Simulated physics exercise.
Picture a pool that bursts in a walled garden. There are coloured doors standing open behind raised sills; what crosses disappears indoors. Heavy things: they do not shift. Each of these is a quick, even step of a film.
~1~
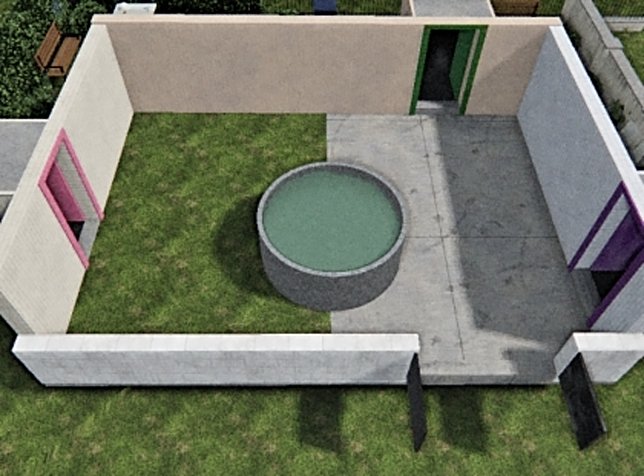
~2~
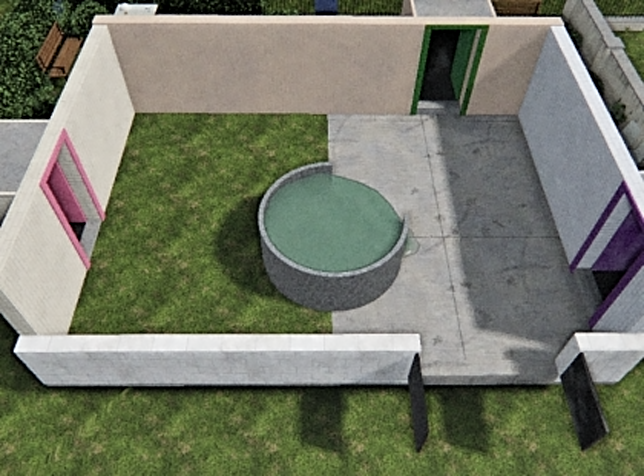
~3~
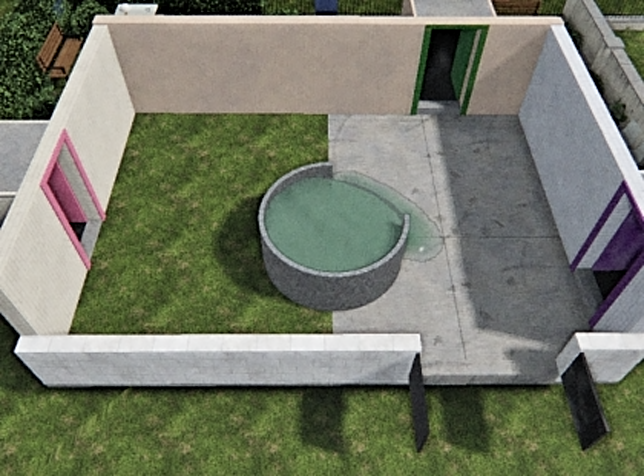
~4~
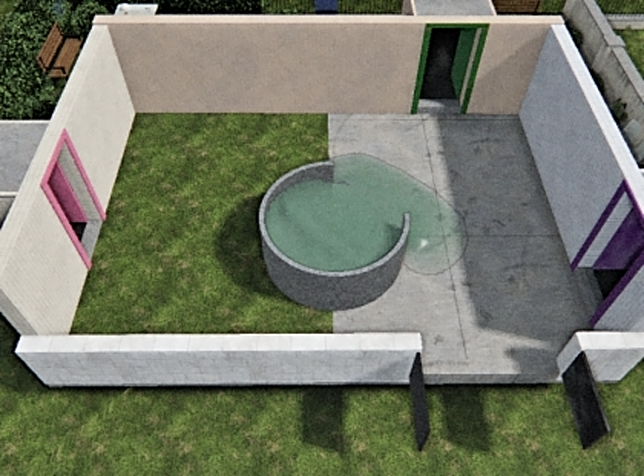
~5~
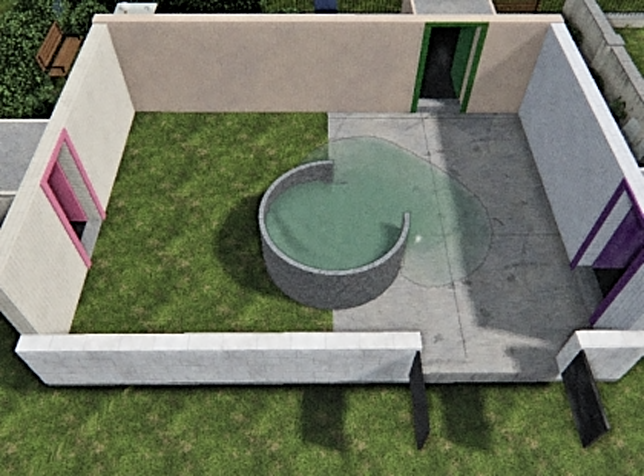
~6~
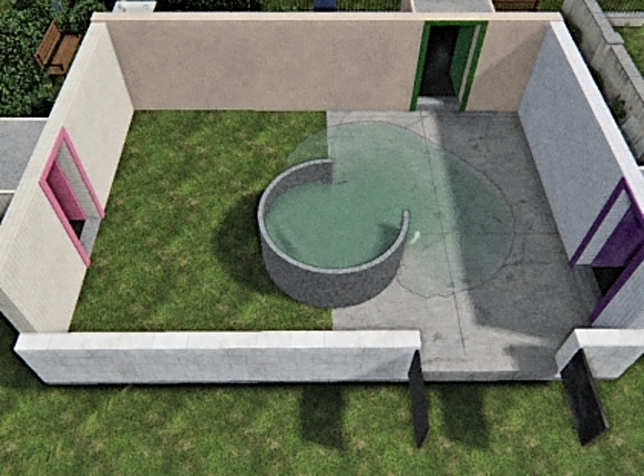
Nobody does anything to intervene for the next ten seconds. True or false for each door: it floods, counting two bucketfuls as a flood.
Green door - true; purple door - false; pink door - false.
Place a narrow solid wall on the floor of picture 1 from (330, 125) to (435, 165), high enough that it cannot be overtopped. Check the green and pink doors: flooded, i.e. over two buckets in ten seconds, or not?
I reckon the green door keeps inside the limit, and the pink door keeps inside the limit as well.
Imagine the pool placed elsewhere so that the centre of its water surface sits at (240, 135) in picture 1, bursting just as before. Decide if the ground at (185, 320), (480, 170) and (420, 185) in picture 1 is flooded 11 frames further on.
One after the other: Free of water, wet, flooded.
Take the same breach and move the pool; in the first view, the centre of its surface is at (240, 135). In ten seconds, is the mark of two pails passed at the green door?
Taking them in turn: The green door stays within the limit.
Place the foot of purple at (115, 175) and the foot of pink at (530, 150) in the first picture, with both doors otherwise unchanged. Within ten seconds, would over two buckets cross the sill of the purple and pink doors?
As I read it, the purple door falls short, and the pink door overshoots.
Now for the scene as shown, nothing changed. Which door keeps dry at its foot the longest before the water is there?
Answer: The one in pink.
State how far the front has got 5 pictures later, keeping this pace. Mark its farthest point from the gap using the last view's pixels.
Best guess: Near (513, 112).
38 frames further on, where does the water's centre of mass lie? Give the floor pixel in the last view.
I'd point to (399, 201).
A moment on, water covers 40 % of the floor; the green door under two buckets in, the purple door wet at the sill, nothing in, the pink door not reached.
Next, water covers 40 % of the floor; the green door over two buckets in, the purple door wet at the sill, nothing in, the pink door not reached.
Then, water covers 50 % of the floor; the green door far over two buckets in, the purple door wet at the sill, nothing in, the pink door not reached.
Later, water covers 70 % of the floor; the green door far over two buckets in, the purple door under two buckets in, the pink door not reached.
In the end, water covers 95 % of the floor; the green door far over two buckets in, the purple door under two buckets in, the pink door wet at the sill, nothing in.
